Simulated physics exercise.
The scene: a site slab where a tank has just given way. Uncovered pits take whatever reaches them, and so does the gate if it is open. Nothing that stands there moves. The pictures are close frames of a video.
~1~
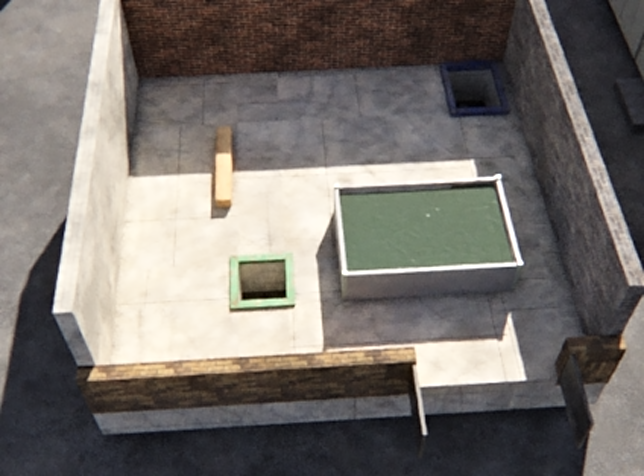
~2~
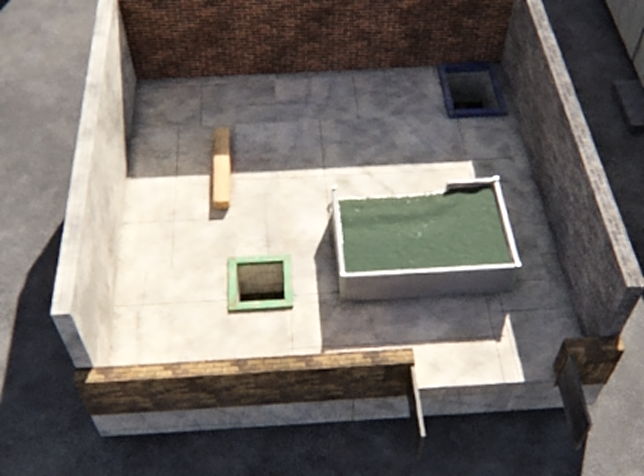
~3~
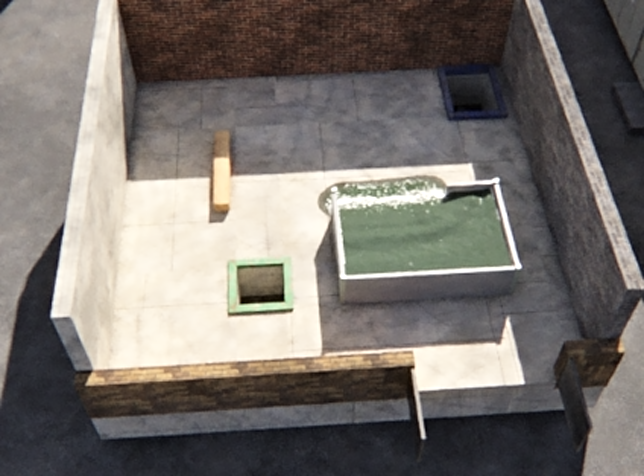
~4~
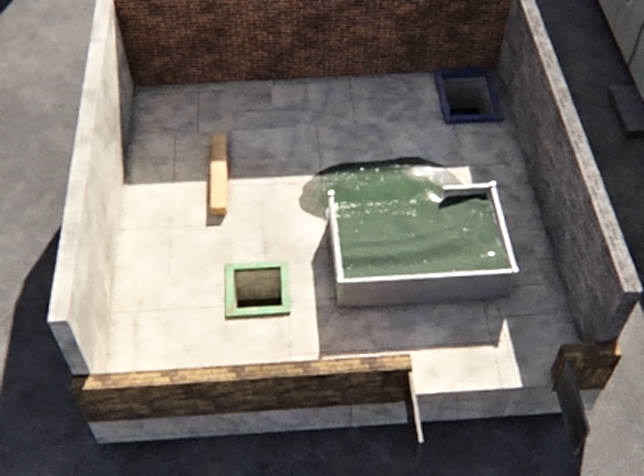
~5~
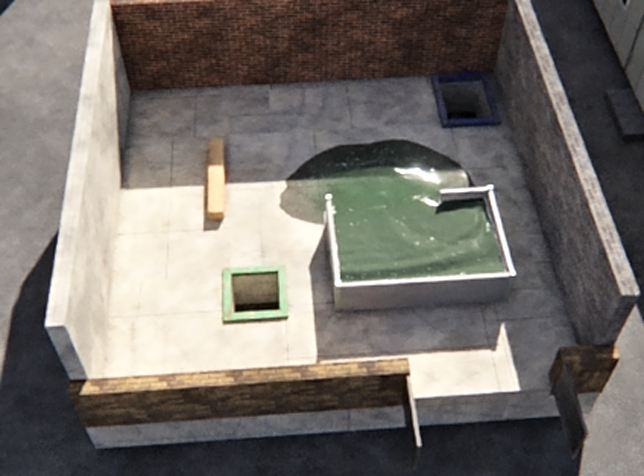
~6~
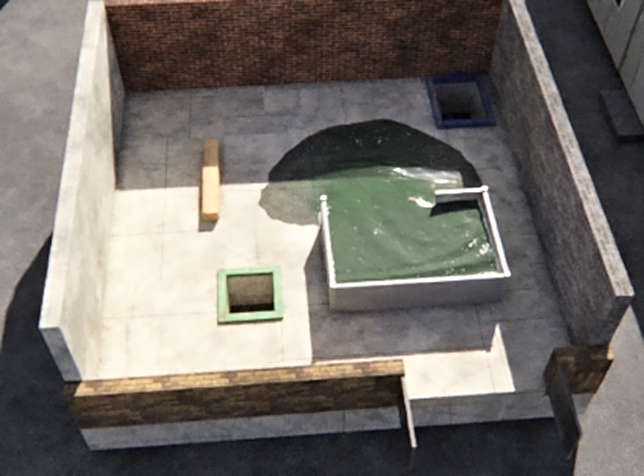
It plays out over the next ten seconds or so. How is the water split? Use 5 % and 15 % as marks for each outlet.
One by one: The gate takes not even 5 %; the blue pit takes between 5 and 15 %; the green pit takes not even 5 %.
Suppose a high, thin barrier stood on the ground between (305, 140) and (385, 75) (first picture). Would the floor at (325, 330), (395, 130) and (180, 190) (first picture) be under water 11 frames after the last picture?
In turn: Free of water, covered, no water.
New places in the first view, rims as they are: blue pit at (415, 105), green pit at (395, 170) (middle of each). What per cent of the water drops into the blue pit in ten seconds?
In per cent: Blue 2.
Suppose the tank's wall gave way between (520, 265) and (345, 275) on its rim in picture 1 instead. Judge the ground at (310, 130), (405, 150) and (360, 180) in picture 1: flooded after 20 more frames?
In that order: Dry, not flooded, no water.
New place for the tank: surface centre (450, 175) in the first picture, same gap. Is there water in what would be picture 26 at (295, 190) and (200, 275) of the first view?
One after the other: No water, clear.
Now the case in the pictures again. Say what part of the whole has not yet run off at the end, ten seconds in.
Near 92 in a hundred.
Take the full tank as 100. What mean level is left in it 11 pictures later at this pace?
Roughly 42 per cent.
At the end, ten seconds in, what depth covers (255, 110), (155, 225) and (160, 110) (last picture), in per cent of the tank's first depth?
In that order: 14, 8 and 14 per cent.
A moment on, water covers 30 % of the floor; the gate 0 %, the blue pit 0 %, the green pit 0 %.
Next, water covers 35 % of the floor; the gate 0 %, the blue pit 1 %, the green pit 0 %.
Then, water covers 45 % of the floor; the gate 0 %, the blue pit 4 %, the green pit 0 %.
Later, water covers 70 % of the floor; the gate 0 %, the blue pit 6 %, the green pit 0 %.
In the end, water covers 95 % of the floor; the gate 1 %, the blue pit 7 %, the green pit 1 %.
